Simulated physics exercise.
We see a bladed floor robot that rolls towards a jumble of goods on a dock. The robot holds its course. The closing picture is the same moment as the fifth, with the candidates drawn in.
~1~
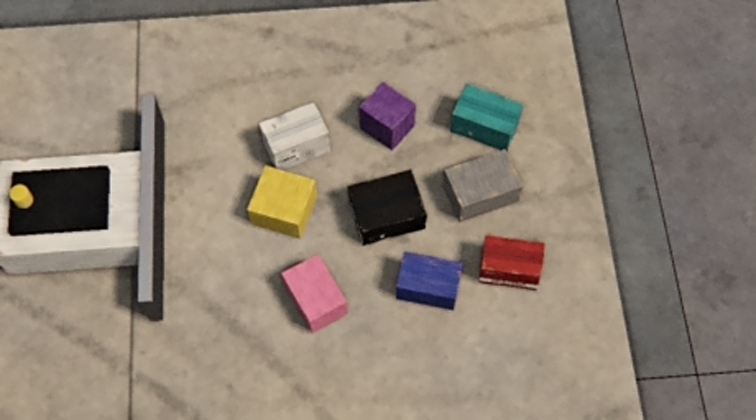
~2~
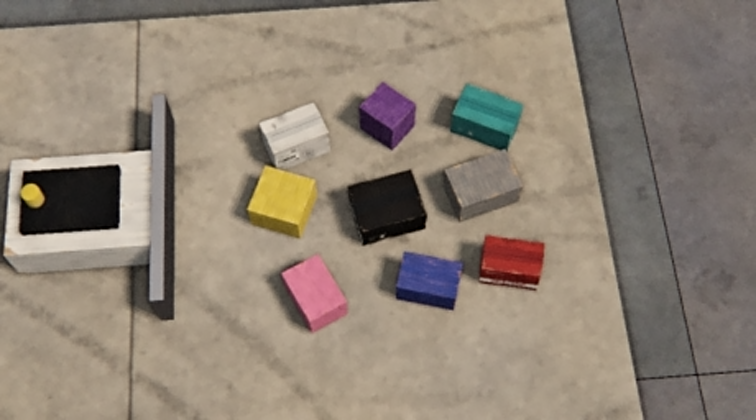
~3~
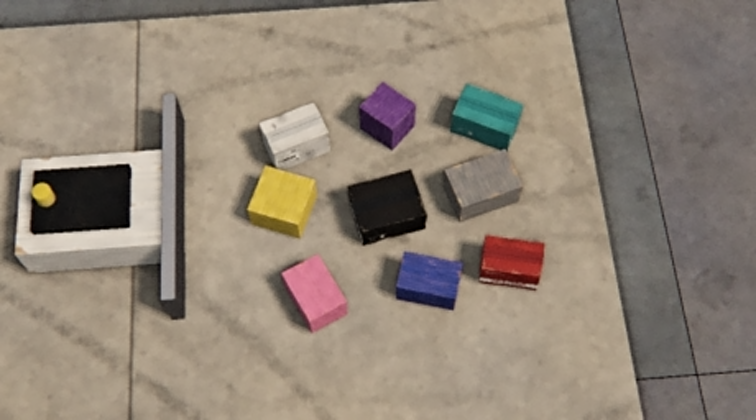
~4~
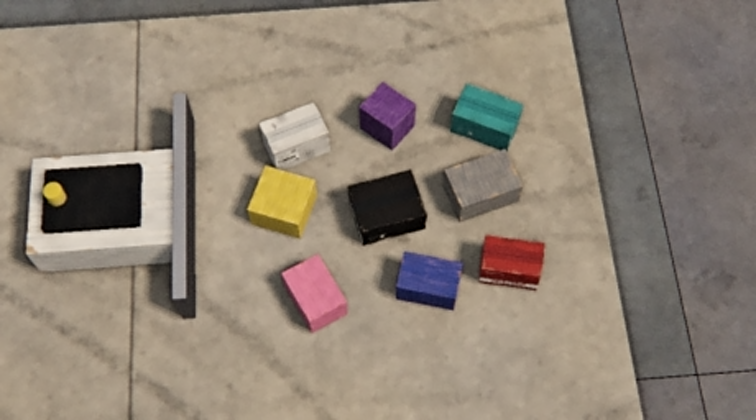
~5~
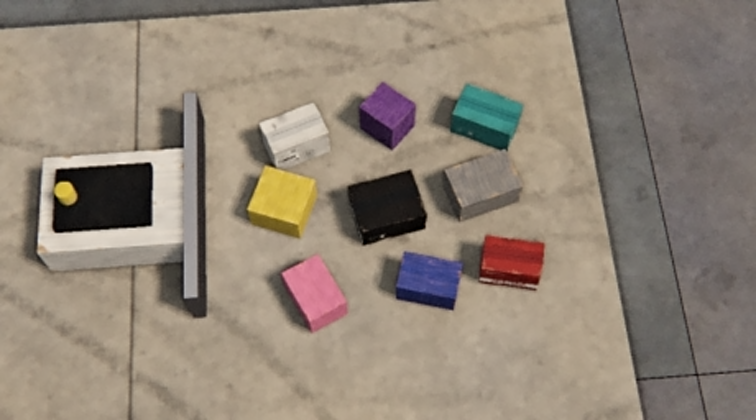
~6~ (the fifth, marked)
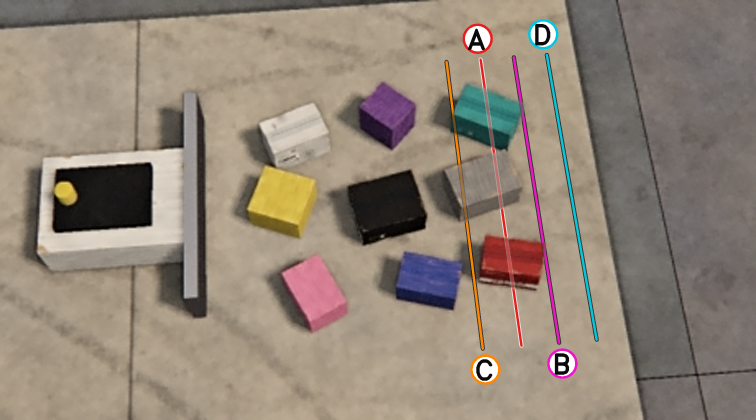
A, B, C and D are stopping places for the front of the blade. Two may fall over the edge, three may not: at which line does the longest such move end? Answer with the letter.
As far as mark A.
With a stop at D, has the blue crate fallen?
Yes.
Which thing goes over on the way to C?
It is the grey crate.
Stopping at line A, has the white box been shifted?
Yes.
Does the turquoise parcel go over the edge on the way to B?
Yes.
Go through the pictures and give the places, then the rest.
In the first frame, purple crate (387, 116); yellow crate (283, 203); turquoise parcel (486, 118).
In the second frame, robot (78, 198); blue crate (429, 281).
In the third frame, robot (89, 197); black box (387, 208).
In the fourth frame, robot (100, 197); grey crate (482, 185).
In the fifth frame, robot (111, 196); purple crate (387, 116); yellow crate (283, 203); turquoise parcel (486, 118).
On the marked copy, A at (500, 193); B at (535, 191); C at (464, 196); D at (570, 188).
Following A. Soon after the start, robot (224, 188); pink crate (338, 296); white box (338, 144).
Later, robot (338, 180); grey crate (573, 179); red box (557, 248).
In the end, robot (421, 174); red box over the edge; grey crate over the edge; two fallen.
As for the rest, B drops five; C is within the limit but short; D drops six.
